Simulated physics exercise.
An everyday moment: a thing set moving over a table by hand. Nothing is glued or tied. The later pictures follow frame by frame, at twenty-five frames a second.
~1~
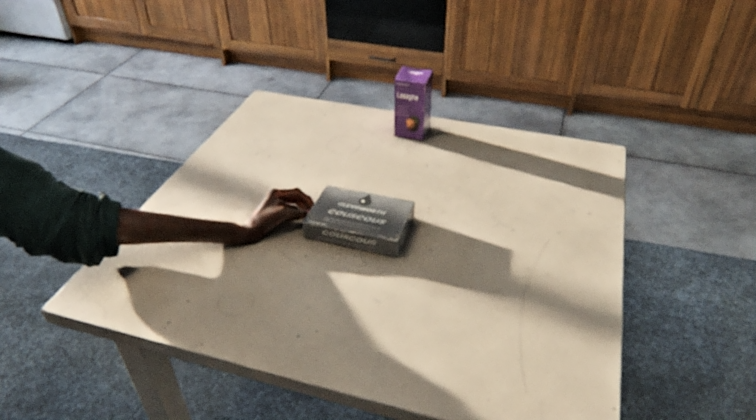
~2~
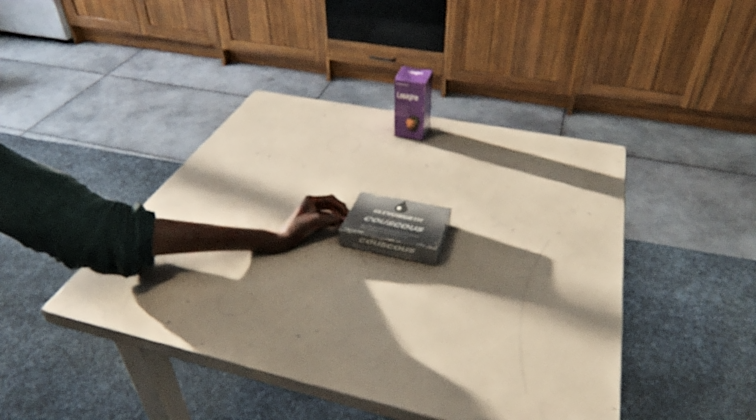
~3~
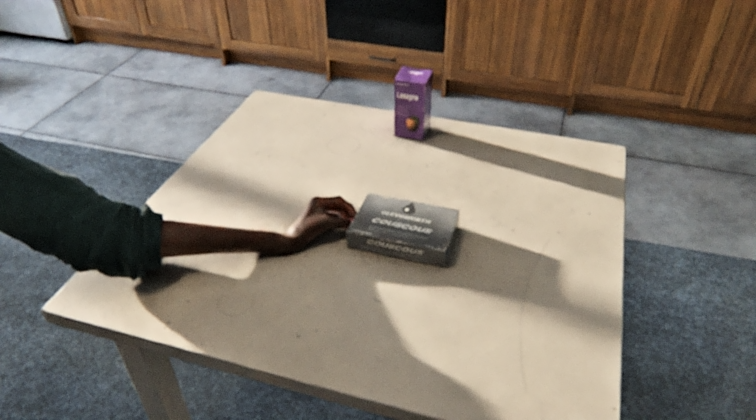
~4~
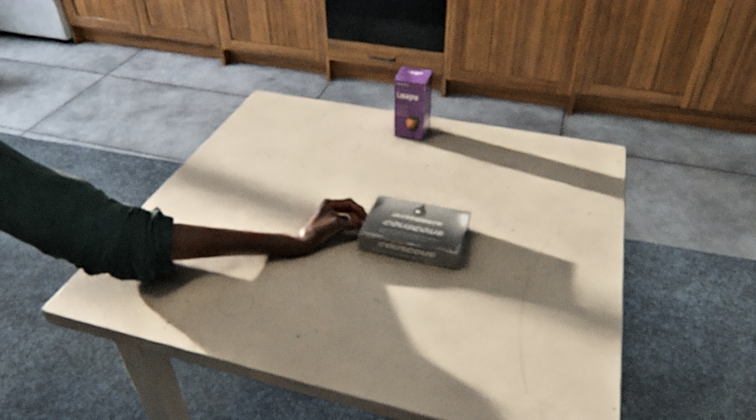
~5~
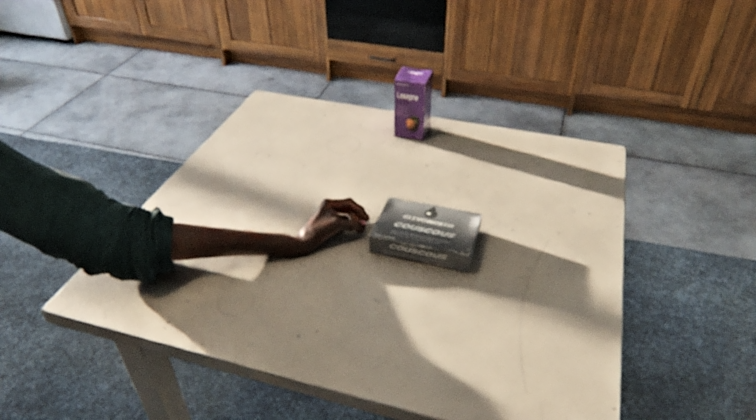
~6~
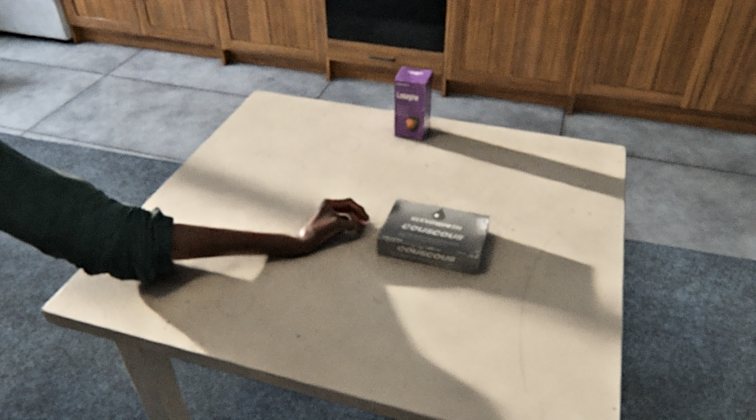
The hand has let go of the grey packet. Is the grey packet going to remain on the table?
The grey packet remains on top.
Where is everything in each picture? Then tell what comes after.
The first frame shows under the hand; grey packet (360, 220).
The second frame shows under the hand; grey packet (396, 227).
The third frame shows under the hand; grey packet (404, 228).
The fourth frame shows grey packet (415, 231).
The fifth frame shows grey packet (426, 233) moved a little.
The sixth frame shows grey packet (434, 235) moved a little.
Then, 0.10 s later than the last frame, grey packet moved a little near (440, 236).
Then, 0.50 s later than the last frame, grey packet resting near (440, 236).
When it is over, moved from the start, grey packet. End places, in pixels of the last picture, grey packet near (440, 236).
